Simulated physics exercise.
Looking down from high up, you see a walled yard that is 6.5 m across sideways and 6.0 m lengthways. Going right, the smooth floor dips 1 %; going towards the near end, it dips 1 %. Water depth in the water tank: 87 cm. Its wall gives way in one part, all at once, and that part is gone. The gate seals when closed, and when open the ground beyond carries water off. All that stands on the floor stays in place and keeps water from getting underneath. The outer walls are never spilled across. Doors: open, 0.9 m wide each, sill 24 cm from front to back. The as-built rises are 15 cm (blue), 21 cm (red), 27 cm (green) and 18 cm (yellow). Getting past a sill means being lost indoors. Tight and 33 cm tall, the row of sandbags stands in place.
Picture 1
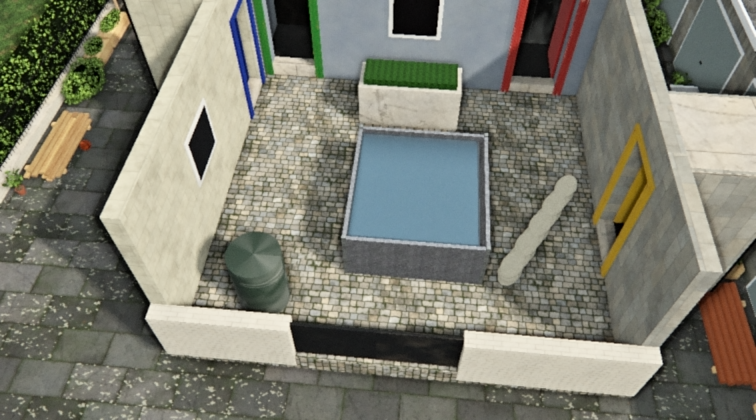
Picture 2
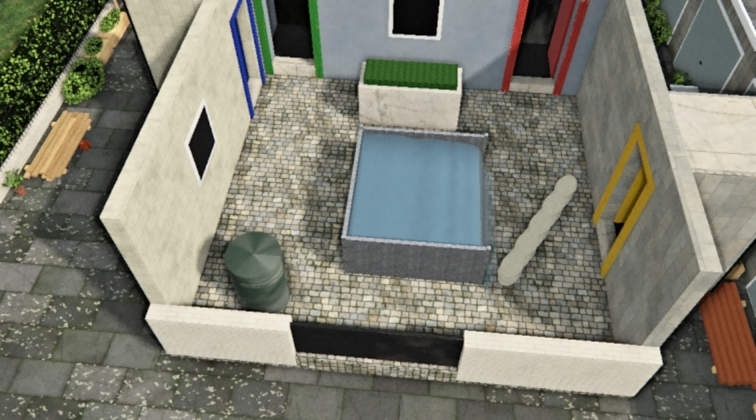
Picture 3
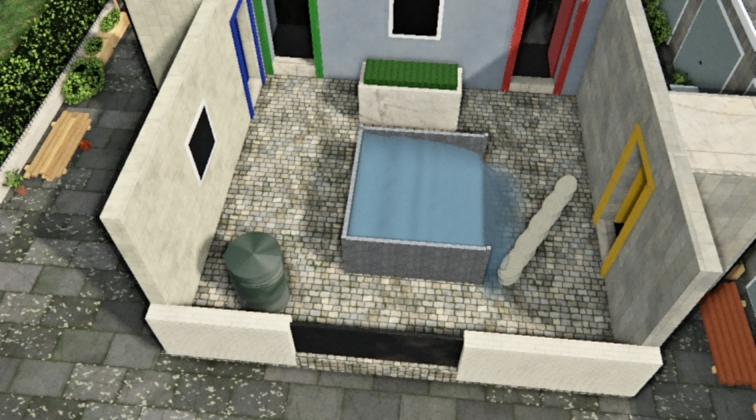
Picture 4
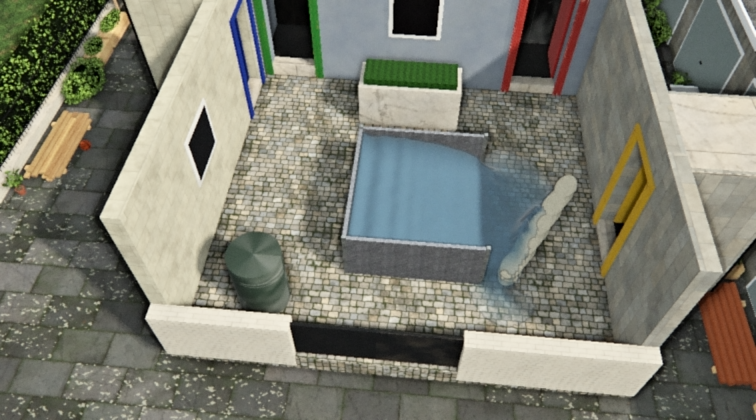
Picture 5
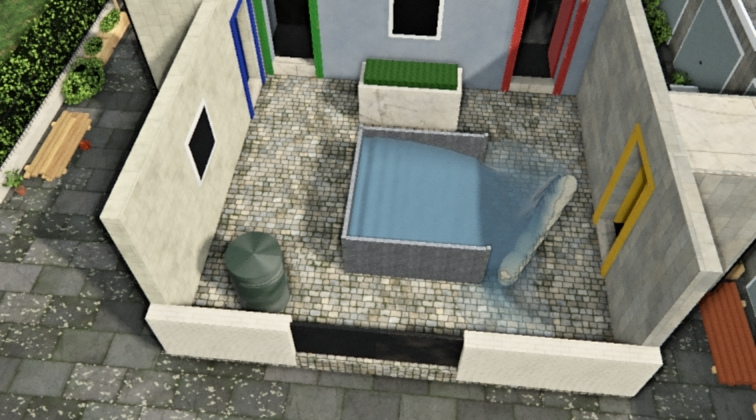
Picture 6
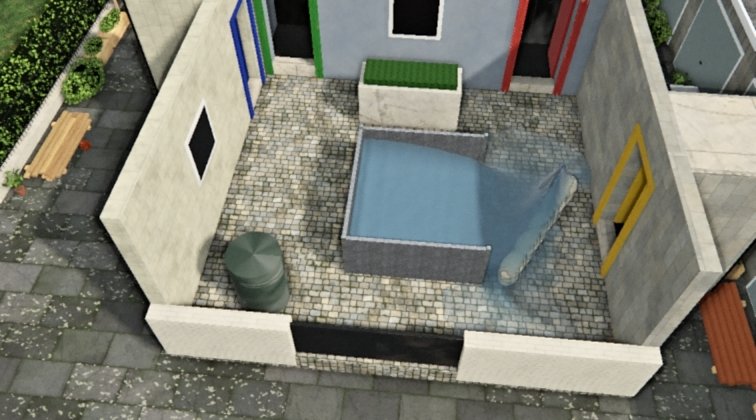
Water pours from the open right side of a square tank and spreads around pale sandbags.
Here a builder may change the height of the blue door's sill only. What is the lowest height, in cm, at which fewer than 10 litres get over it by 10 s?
23 cm.
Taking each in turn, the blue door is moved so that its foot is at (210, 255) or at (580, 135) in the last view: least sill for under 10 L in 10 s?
You'd want about 11.5 cm there first, then about 36 cm.
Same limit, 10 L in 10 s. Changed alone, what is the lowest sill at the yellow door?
The yellow one would have to be about 27 cm high.
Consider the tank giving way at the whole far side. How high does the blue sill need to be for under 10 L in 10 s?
A minimum of about 27 cm.
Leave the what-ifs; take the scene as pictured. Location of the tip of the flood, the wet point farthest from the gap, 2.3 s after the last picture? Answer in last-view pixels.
At about (325, 79).
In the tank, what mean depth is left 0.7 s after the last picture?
About 41 cm.
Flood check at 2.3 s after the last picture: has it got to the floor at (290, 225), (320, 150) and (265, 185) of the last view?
One by one: Clear, clear, clear.
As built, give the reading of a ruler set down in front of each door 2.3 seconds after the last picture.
Depth (cm): Blue 0 / red 41 / green 0 / yellow 15.
Then, 0.7 s after the last picture water covers 35 % of the floor, deepest (60 cm) near (576, 97); it has not reached the blue door.
Then, 2.3 s after the last picture water covers 50 % of the floor, deepest (42 cm) near (559, 102); it has not reached the blue door.
Then, 9.3 s after the last picture water covers 95 % of the floor, deepest (20 cm) near (619, 372); 9 cm at the blue door, 54 litres in over its 15 cm sill.
At the blue door as built, the water peaked near 24 cm, 3.5 s after the last picture.
Run again over the same 10 s with other heights there, 23 litres in over 19.5 cm, 4 litres over 26.5 cm. The limit of 10 litres is kept from about 23 cm up.
